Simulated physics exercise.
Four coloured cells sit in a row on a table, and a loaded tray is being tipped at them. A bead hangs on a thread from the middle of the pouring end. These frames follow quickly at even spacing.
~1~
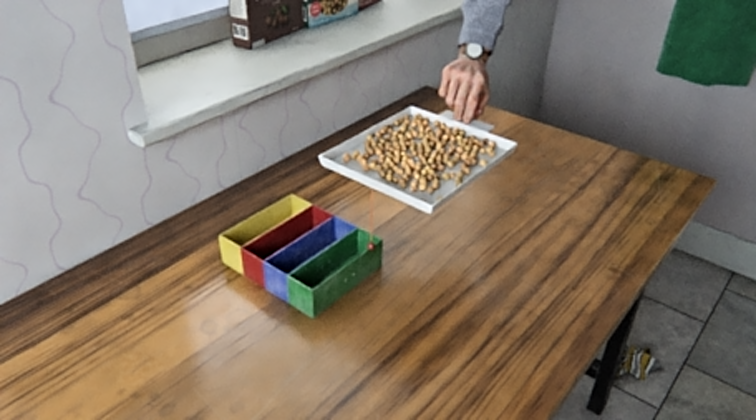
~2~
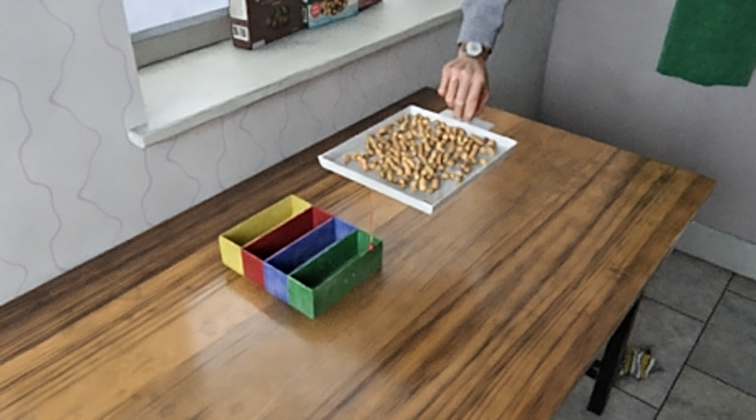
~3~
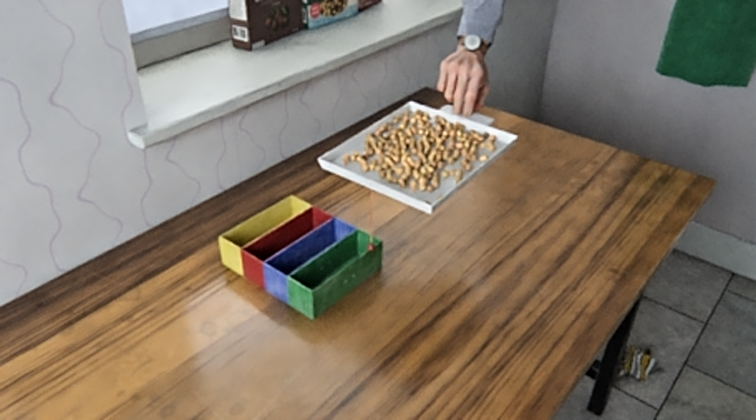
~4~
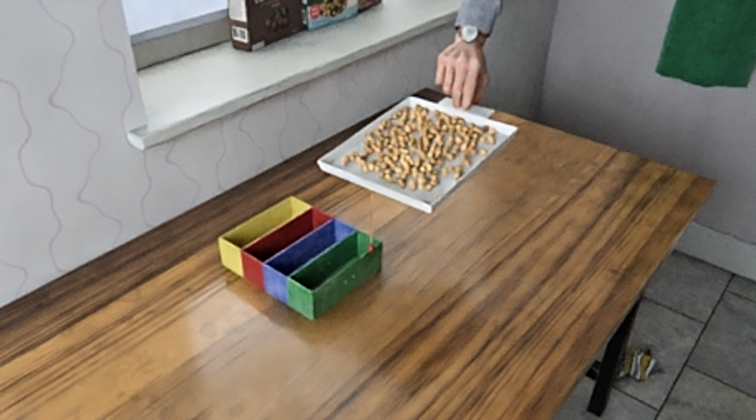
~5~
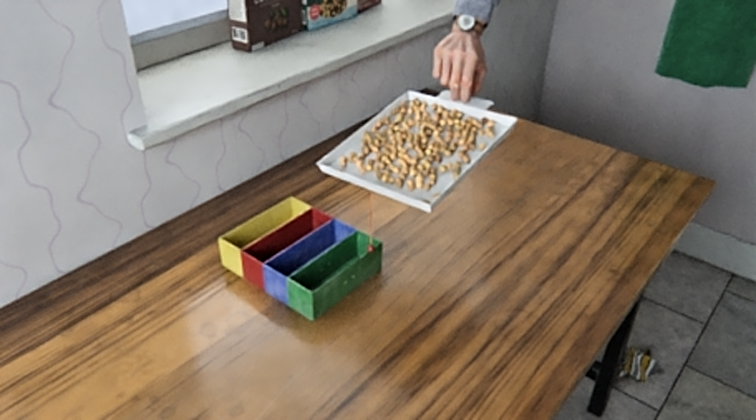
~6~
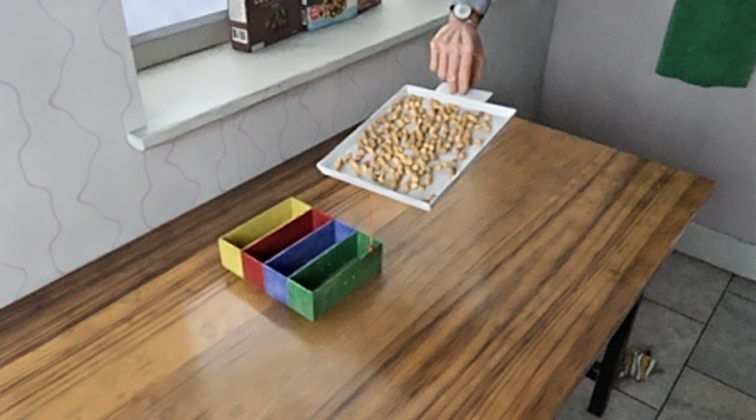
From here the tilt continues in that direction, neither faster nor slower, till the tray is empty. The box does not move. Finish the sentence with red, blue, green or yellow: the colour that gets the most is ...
... Blue.
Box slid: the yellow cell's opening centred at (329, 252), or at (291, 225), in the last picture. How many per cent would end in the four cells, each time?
You'd see around 40 per cent and then around 100 per cent.
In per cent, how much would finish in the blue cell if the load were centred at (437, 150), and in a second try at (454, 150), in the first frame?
Share in order: Roughly 50 %, 50 %.
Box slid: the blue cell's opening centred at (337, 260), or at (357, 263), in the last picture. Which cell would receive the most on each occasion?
In the first try it is the cell in red, in the second it is that yellow cell.
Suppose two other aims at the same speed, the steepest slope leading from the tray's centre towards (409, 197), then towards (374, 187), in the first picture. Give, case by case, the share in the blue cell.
Lab note: Case 1 near 0 %, case 2 near 20 %.
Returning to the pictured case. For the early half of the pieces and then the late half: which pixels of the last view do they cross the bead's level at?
It goes through near (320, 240) first, then near (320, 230).
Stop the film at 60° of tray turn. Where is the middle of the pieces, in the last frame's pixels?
The load is centred around (352, 167).
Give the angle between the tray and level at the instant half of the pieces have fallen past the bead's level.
Roughly 80°.
Shortly afterwards, tray tipped steeply; the bulk on the tray; only a few in the green cell; only a few in the blue cell; only a few in the red cell; a little falling or outside the box.
Next, tray tipped right over; only a few on the tray; near half in the blue cell; near a quarter in the green cell; a little in the red cell; only a few in the yellow cell; a little falling or outside the box.
Some moments later, tray tipped past a quarter turn; near half in the blue cell; near a quarter in the green cell; a little in the red cell; only a few in the yellow cell; a little falling or outside the box.
In the end, tray tipped past a quarter turn; near half in the blue cell; near a quarter in the green cell; a little in the red cell; only a few in the yellow cell; a little outside the box.
